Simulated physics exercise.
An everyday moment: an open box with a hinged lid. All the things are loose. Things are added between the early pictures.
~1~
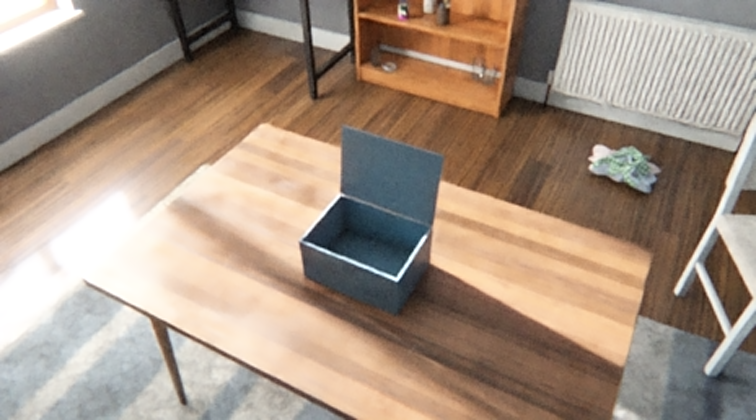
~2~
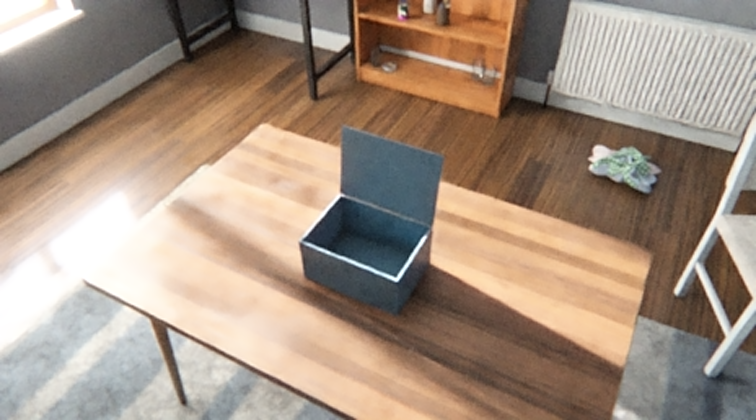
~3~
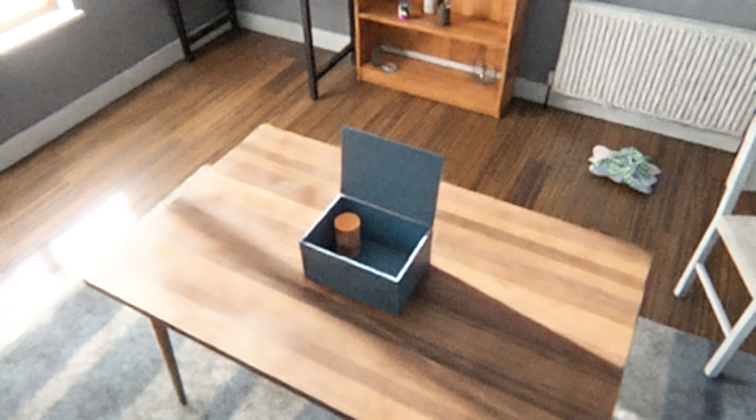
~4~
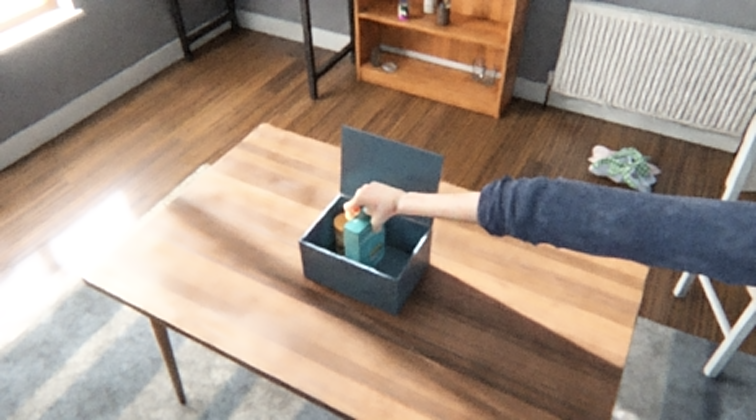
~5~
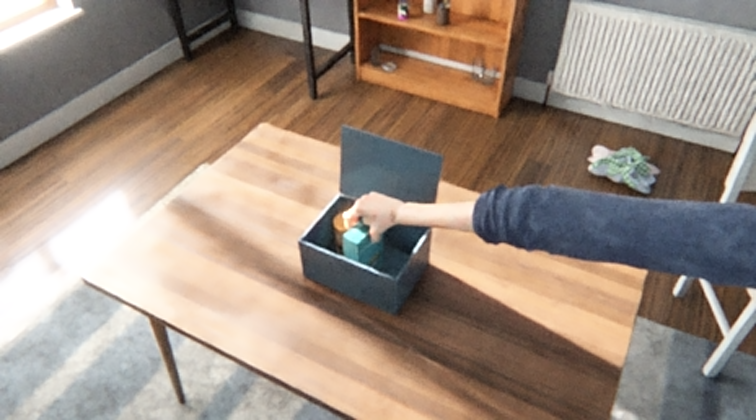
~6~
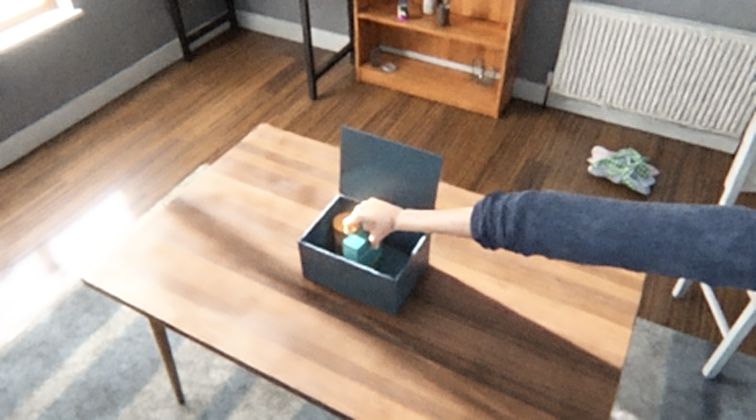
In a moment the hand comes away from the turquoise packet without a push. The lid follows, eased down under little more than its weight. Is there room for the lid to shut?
The lid will not close.
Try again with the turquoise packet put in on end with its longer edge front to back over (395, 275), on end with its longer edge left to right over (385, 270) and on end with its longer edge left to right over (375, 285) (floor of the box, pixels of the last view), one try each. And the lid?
In the first case it stays ajar; in the second case it is held up; in the third case it will not close.
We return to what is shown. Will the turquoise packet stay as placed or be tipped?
The turquoise packet keeps its pose.
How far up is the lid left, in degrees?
Some 25° above the rim.
Then, 1.10 s past the last view, lid starting down.
Then, 1.50 s past the last view, lid 67° above the rim.
Then, 1.70 s past the last view, lid 46° above the rim.
Then, 1.80 s past the last view, lid 33° above the rim.
Finally, lid 26° above the rim; both still in place. Final places as the last picture's camera would see them, turquoise packet near (364, 257).
